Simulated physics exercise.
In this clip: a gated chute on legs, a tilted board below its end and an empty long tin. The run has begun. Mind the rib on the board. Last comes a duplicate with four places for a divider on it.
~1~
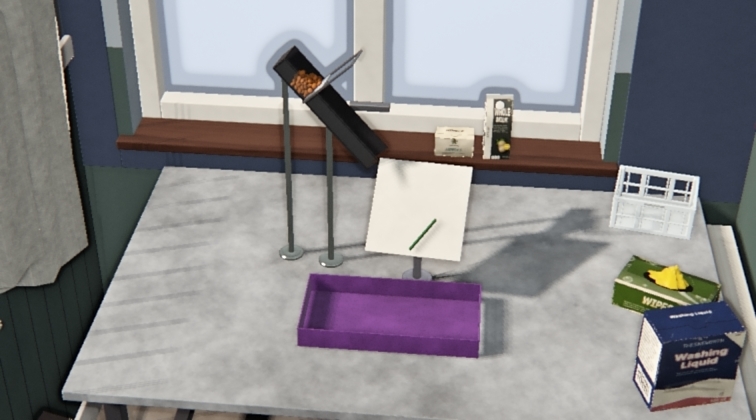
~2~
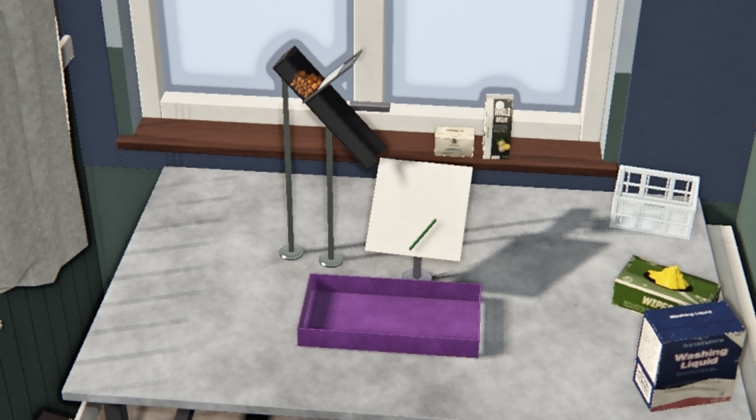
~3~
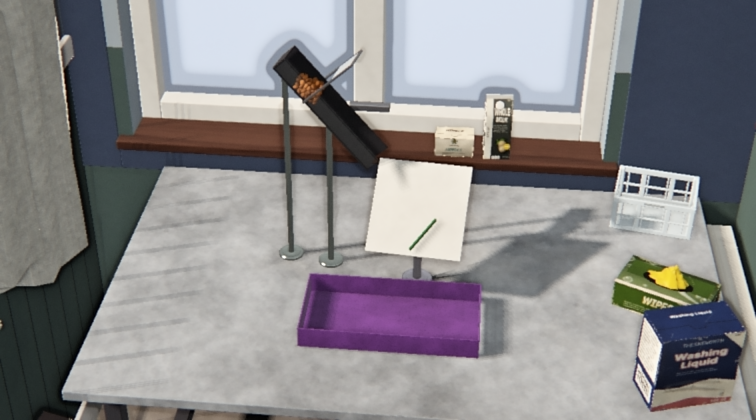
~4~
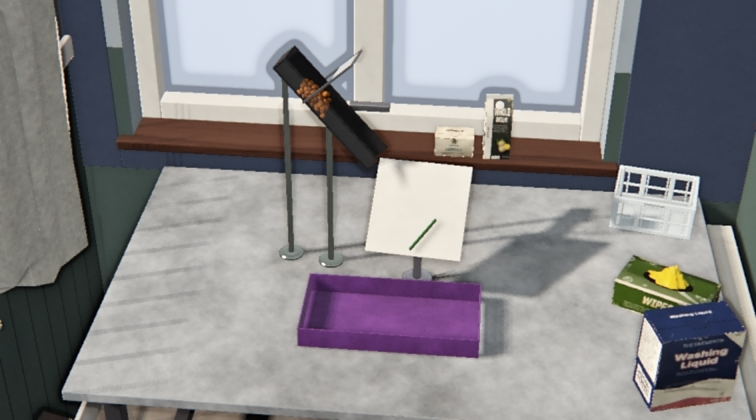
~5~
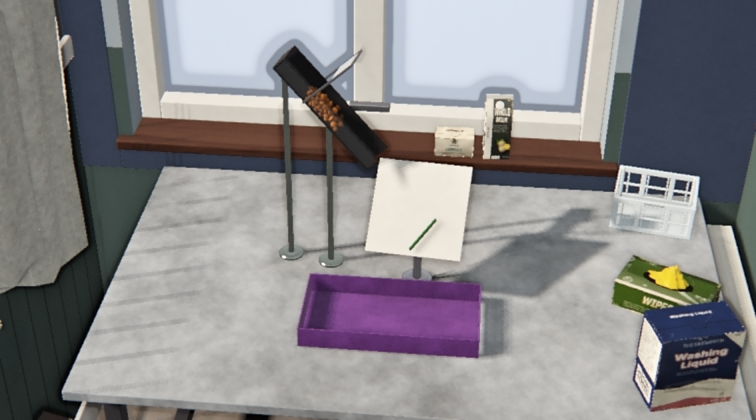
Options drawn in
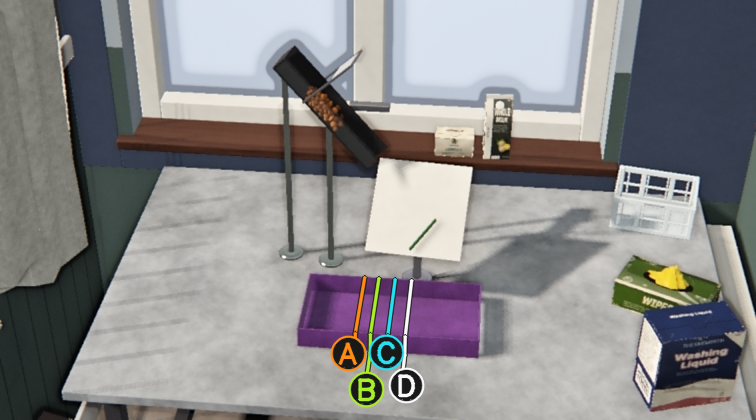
A pale grey worktop stands before a bright window with a dark red sill, seen from above by a still camera. A black chute on two thin legs slopes down to the right above a tilted cream board with a green rib, an empty purple tin in front, and wipes and washing liquid boxes at right. Small orange-brown kibble near the chute's top slides past the slanted gate and partway down, spreading slightly.
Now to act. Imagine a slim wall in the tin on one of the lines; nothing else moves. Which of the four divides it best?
Best: C.
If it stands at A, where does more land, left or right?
More lands on the right.
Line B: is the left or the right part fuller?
The right side.
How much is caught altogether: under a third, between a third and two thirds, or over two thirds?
It is over two thirds.
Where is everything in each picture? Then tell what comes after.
The first picture shows load behind the gate at (304, 84), bits of cat kibble; lip of the chute at (371, 163), sloping fairly steeply.
The second picture shows middle of the board at (419, 209), tilted fairly steeply; middle of its low edge at (412, 256); of its high edge at (426, 163).
The third picture shows front corners of the tin at (298, 328) and (479, 340), empty; front of the load at (315, 102).
The fourth picture shows middle of the load at (318, 97); its front at (323, 116), about a quarter of the way to the lip; rib from (436, 218) to (409, 249).
The fifth picture shows middle of the load at (324, 109); its front at (341, 123), about half of the way to the lip.
On the marked copy, line A crosses the front rim at (355, 332); line B crosses the front rim at (370, 333); line C crosses the front rim at (387, 334); line D crosses the front rim at (405, 336).
With A, of what is caught, none on the left of the divider, all on the right.
With B, of what is caught, a small part on the left of the divider, nearly all on the right.
With C, of what is caught, about two thirds on the left of the divider, about a third on the right.
With D, of what is caught, most on the left of the divider, a small part on the right.
